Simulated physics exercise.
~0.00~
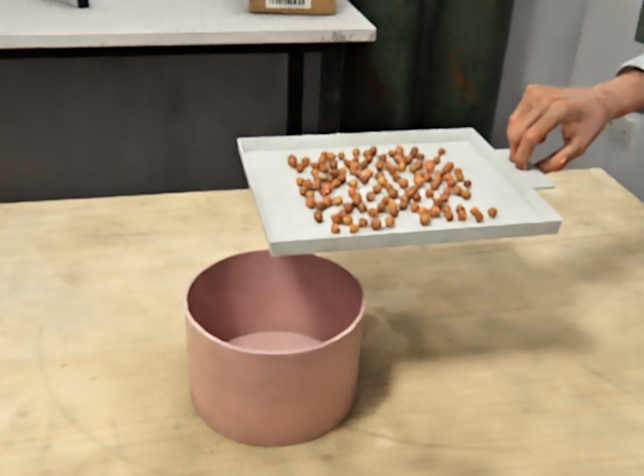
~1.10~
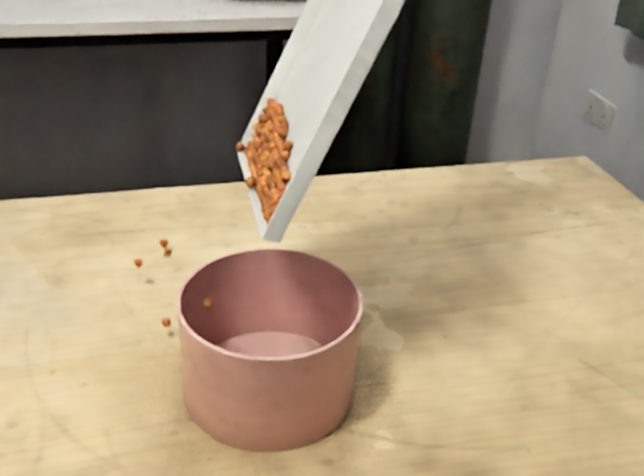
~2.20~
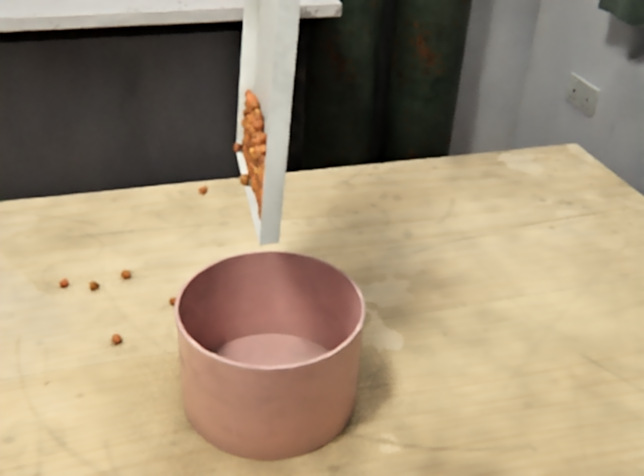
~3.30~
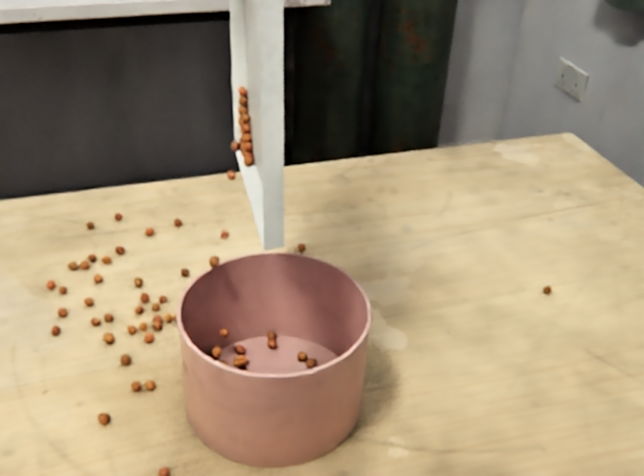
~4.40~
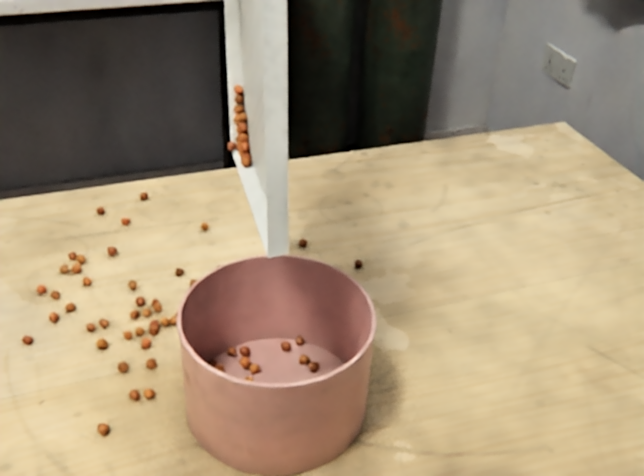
The clip opens on a hand at the right holding a flat white tray of small reddish-brown nuts above an empty pink pot on a wooden table. The tray tips steeply, its lower edge over the pot, and the nuts bunch into a heap at the left side while a few drop onto the table. It turns on until it is upright, and many more spill, mostly to the left of the pot, with some landing inside. At the end, nuts lie scattered across the table, fewer sit in the pot, and a small line still clings to the tray's edge.
